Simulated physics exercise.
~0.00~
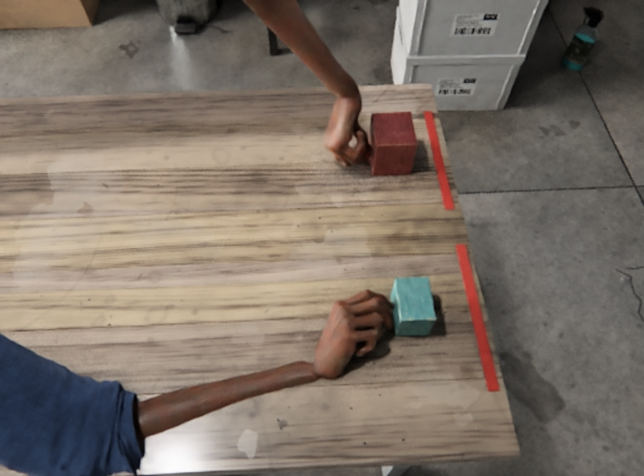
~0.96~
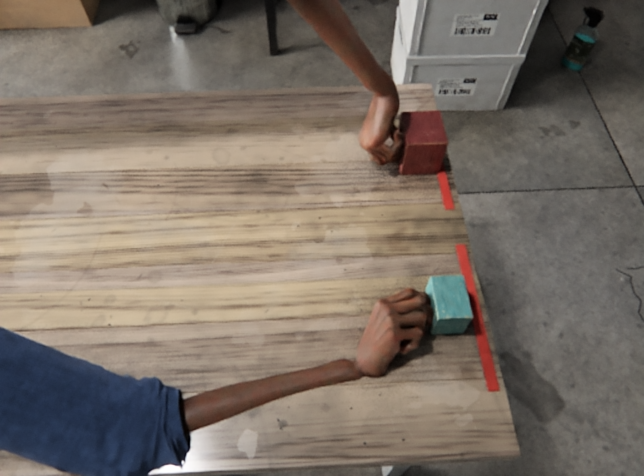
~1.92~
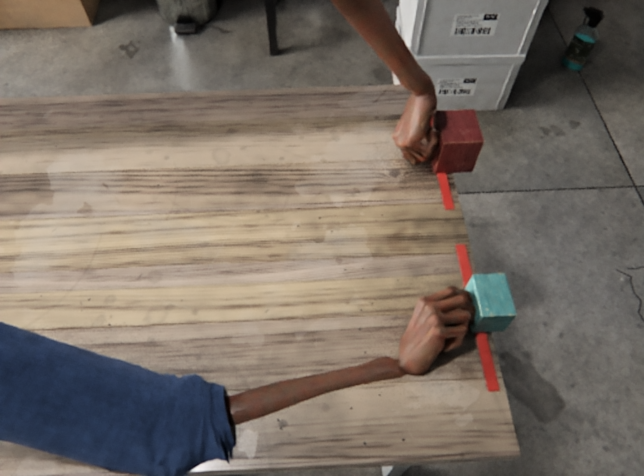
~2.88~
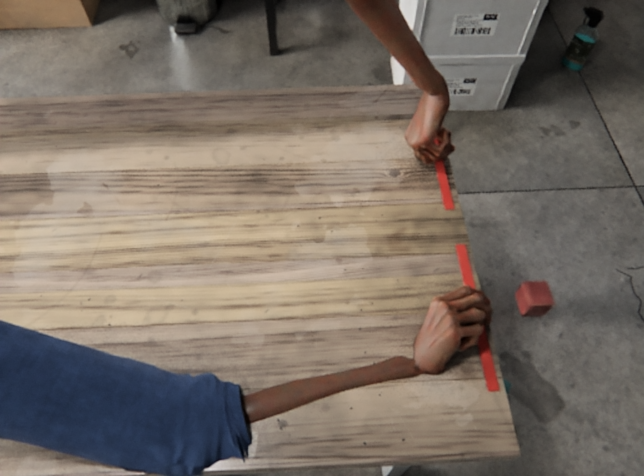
The clip opens on a wooden table with two strips of red tape near its right edge, a red block at the far side and a turquoise block at the near side. A hand rests behind each block, one arm reaching in from the top and the other, in a blue sleeve, from the left. Both hands push their blocks rightward to the tape, then on until the blocks jut past the table's edge. Both blocks go over the edge. At the end, the hands remain by the tape, with a red block visible beyond the table and the turquoise one out of sight.
